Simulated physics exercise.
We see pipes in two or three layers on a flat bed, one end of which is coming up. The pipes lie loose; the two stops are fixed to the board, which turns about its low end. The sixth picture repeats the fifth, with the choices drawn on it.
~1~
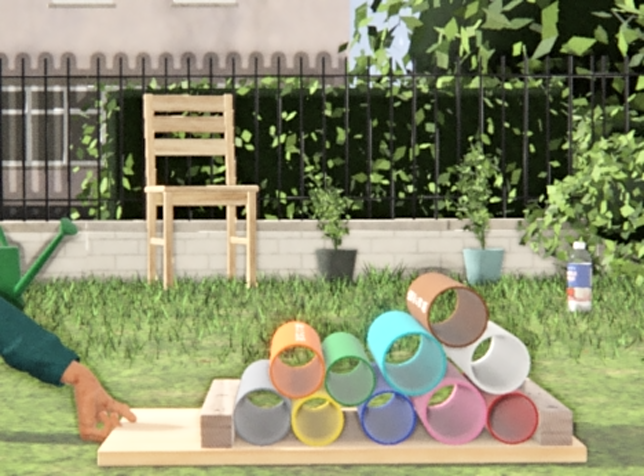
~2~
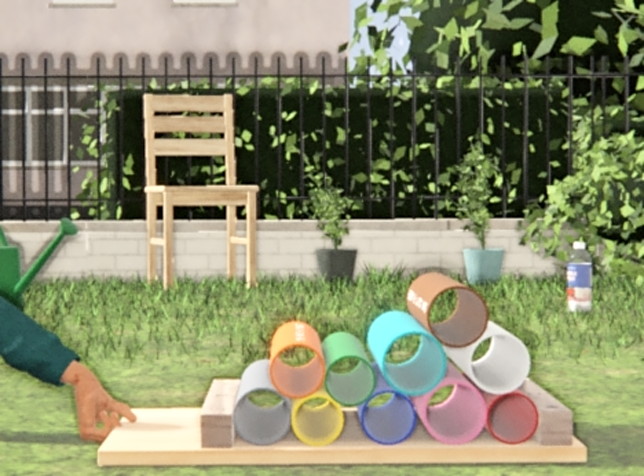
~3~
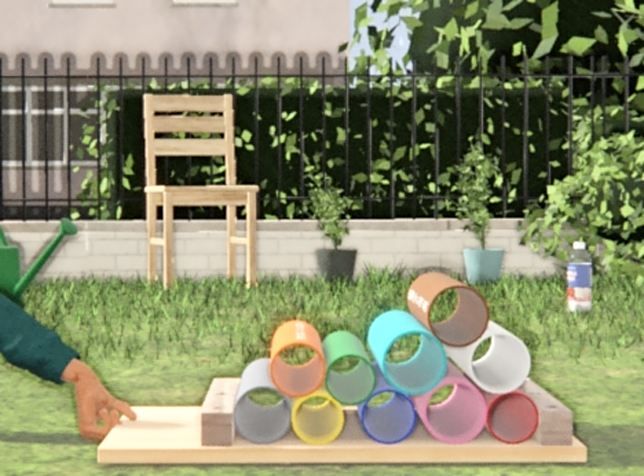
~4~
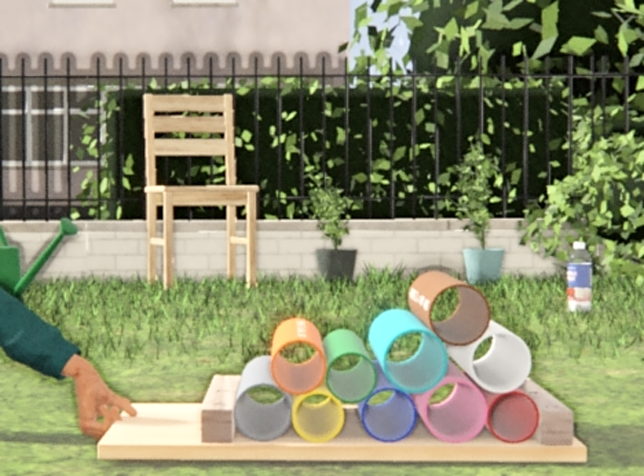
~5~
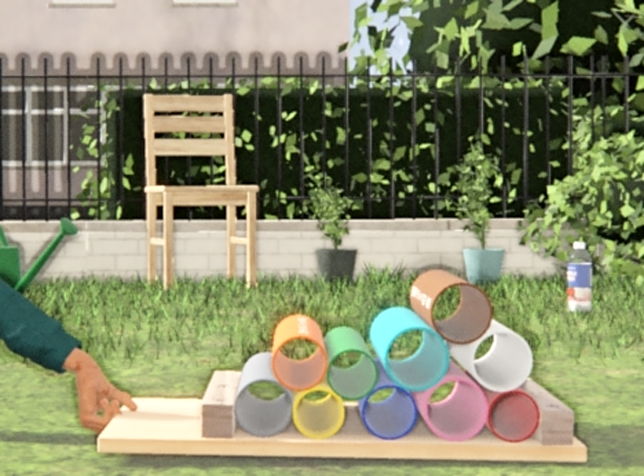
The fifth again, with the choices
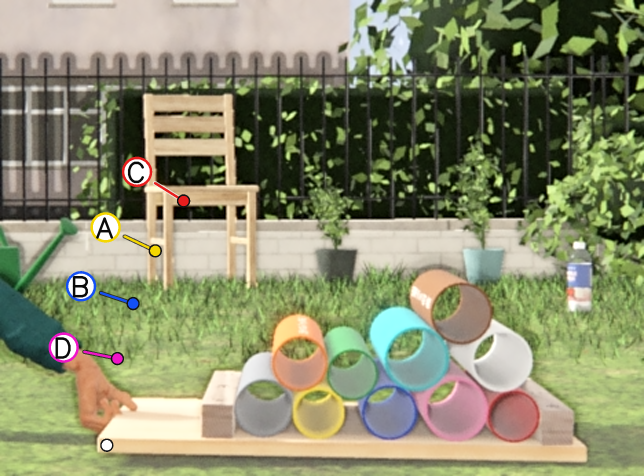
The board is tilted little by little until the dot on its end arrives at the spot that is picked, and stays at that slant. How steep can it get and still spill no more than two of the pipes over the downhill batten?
The last mark within the limit is B.
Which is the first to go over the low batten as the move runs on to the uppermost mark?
The white one.
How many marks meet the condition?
The number is two.
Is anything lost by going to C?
Yes.
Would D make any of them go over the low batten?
Yes.
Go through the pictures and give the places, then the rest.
In the first frame, board (338, 418); grey pipe (262, 417); yellow pipe (317, 420).
In the second frame, yellow pipe (317, 420); blue pipe (388, 418).
In the third frame, board (338, 417); grey pipe (262, 415); green pipe (351, 379).
In the fourth frame, board (338, 415); grey pipe (263, 412); yellow pipe (318, 417).
In the fifth frame, board (339, 412); grey pipe (264, 408); yellow pipe (319, 413).
On the marked copy, A at (155, 251); B at (133, 303); C at (183, 201); D at (117, 359); the white dot at (107, 445).
Following B. Soon after the start, board at 14°.
Later, board at 19°.
In the end, board at 19°, two over the low batten (white, brown).
As for the rest, A five over the low batten; C five over the low batten; D two over the low batten (white, brown).
